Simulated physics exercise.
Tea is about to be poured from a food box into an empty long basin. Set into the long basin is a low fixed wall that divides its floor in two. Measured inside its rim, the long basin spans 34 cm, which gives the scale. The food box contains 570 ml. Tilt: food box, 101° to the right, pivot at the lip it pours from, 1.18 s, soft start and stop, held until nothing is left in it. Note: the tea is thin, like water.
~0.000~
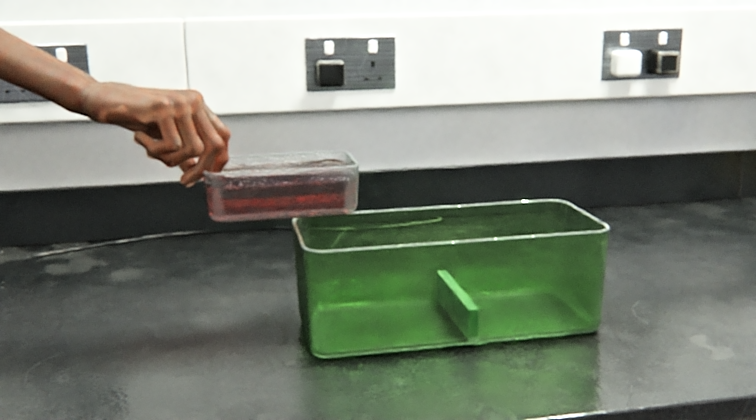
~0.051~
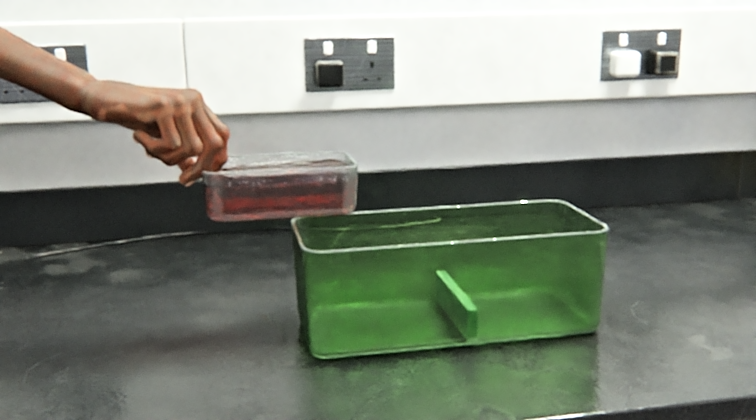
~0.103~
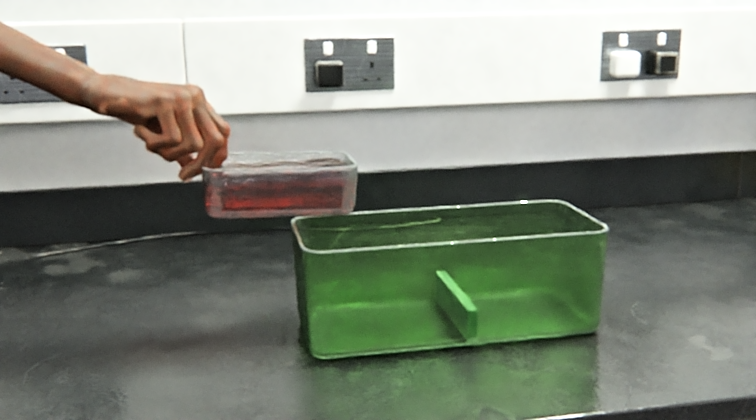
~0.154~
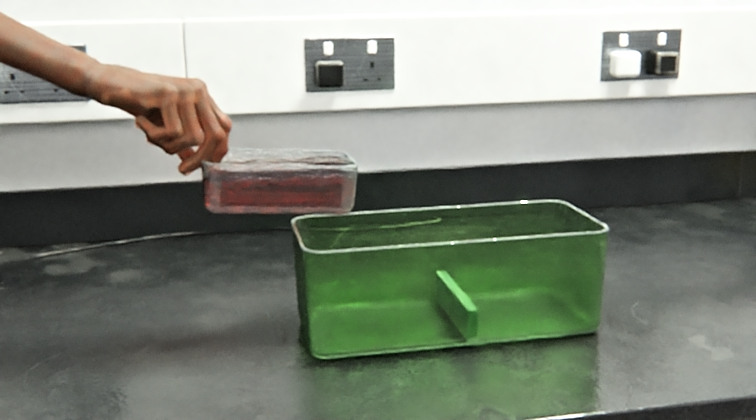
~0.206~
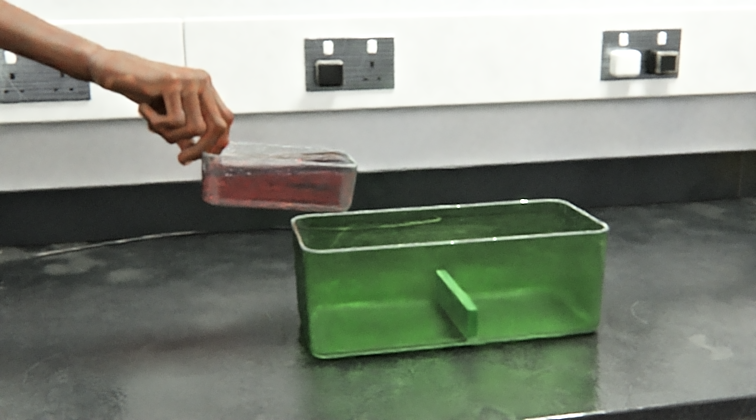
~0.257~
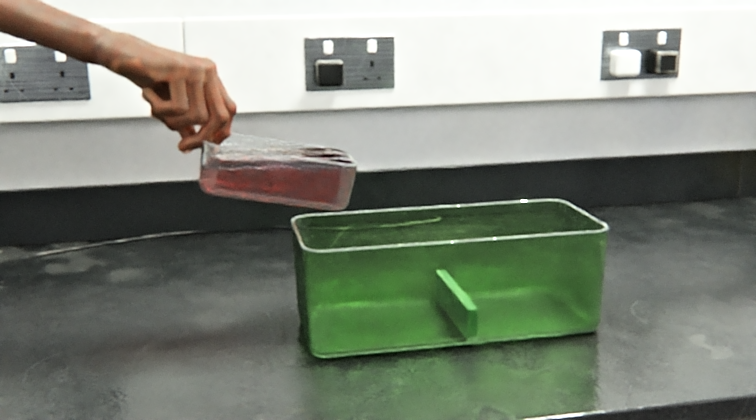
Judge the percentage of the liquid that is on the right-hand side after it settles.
My estimate is 28 %.
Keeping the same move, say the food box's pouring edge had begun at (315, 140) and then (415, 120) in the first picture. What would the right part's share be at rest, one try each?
10 then 80 %.
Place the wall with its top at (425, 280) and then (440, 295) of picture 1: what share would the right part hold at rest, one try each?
Some 65 in a hundred, then some 60 in a hundred.
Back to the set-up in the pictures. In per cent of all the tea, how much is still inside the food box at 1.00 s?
Close to 5 in a hundred.
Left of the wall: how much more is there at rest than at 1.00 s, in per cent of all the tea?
About 7 percent.
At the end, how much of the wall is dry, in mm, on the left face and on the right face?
I'd say some 22 mm on the left and some 32 mm on the right.
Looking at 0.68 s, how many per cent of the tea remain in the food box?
28 %.
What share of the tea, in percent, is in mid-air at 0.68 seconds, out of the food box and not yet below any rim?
Some 44 per cent.
Then, 0.68 s in, the tilt is 63° and 29 per cent is still to pour, 28 is left of the wall and 0 right of it.
Then, 1.00 s in, the tilt is 95° and 5 per cent is still to pour, 63 is left of the wall and 26 right of it.
Then, 1.32 s in, the tilt is 101° and 0 per cent is still to pour, 71 is left of the wall and 27 right of it.
Then, 1.68 s in, the tilt is 101° and 0 per cent is still to pour, 70 is left of the wall and 28 right of it.
Finally, 70 per cent lies left of the wall, 28 right of it and 2 outside.
